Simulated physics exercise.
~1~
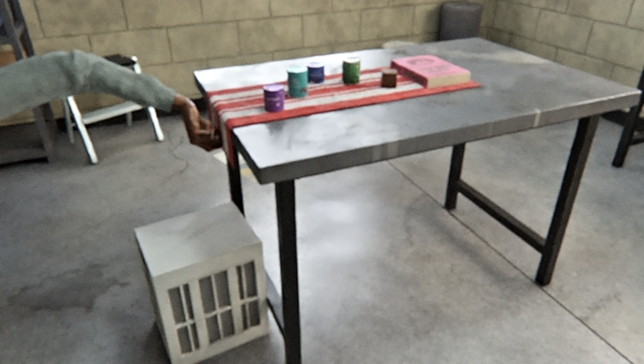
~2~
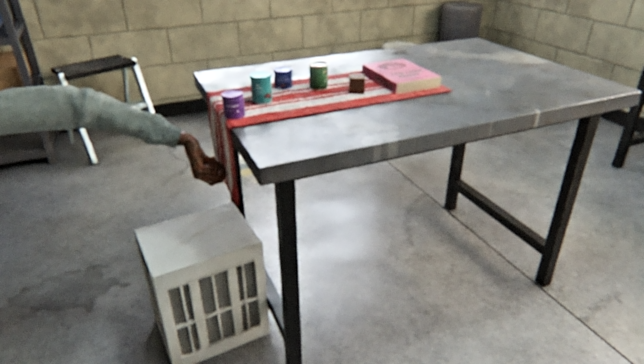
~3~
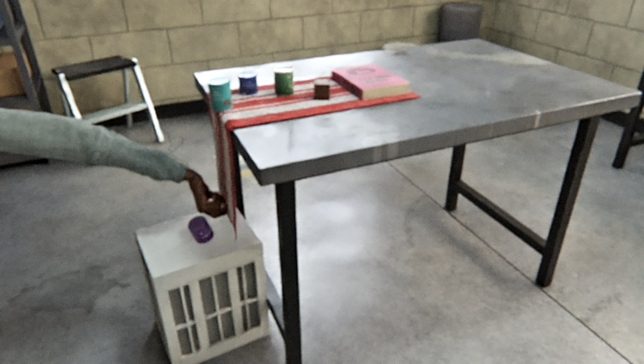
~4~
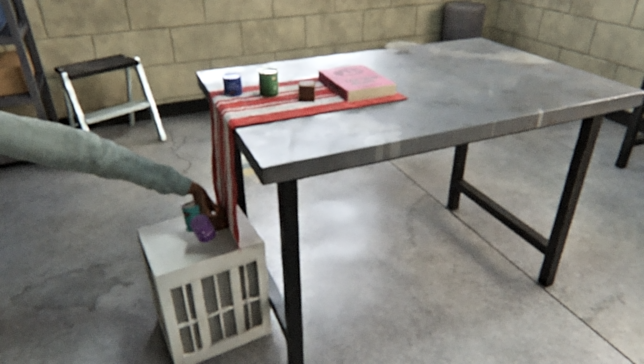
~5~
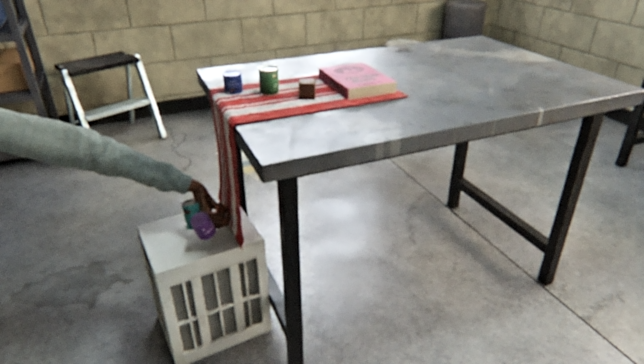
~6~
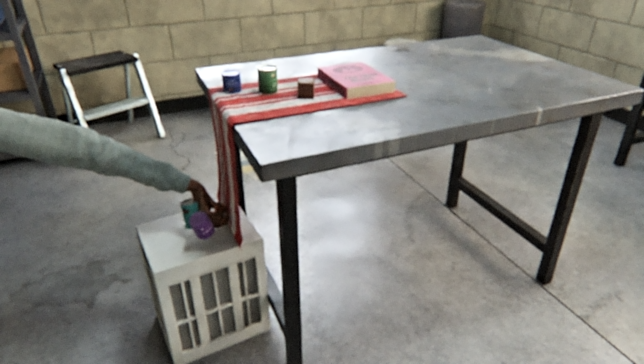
At first, a hand holds the end of a red striped tablecloth at the left edge of a metal workbench, with a purple pot, a turquoise can, a blue pot, a green can, a small brown block and a pink book resting on it. The hand draws the cloth down, and everything slides left. The purple pot goes over the edge and drops toward the white crate below. The turquoise can follows, ending upside down beside the pot near the hand. Finally the cloth's end rests at the crate and motion stops, with the other things still on the bench.
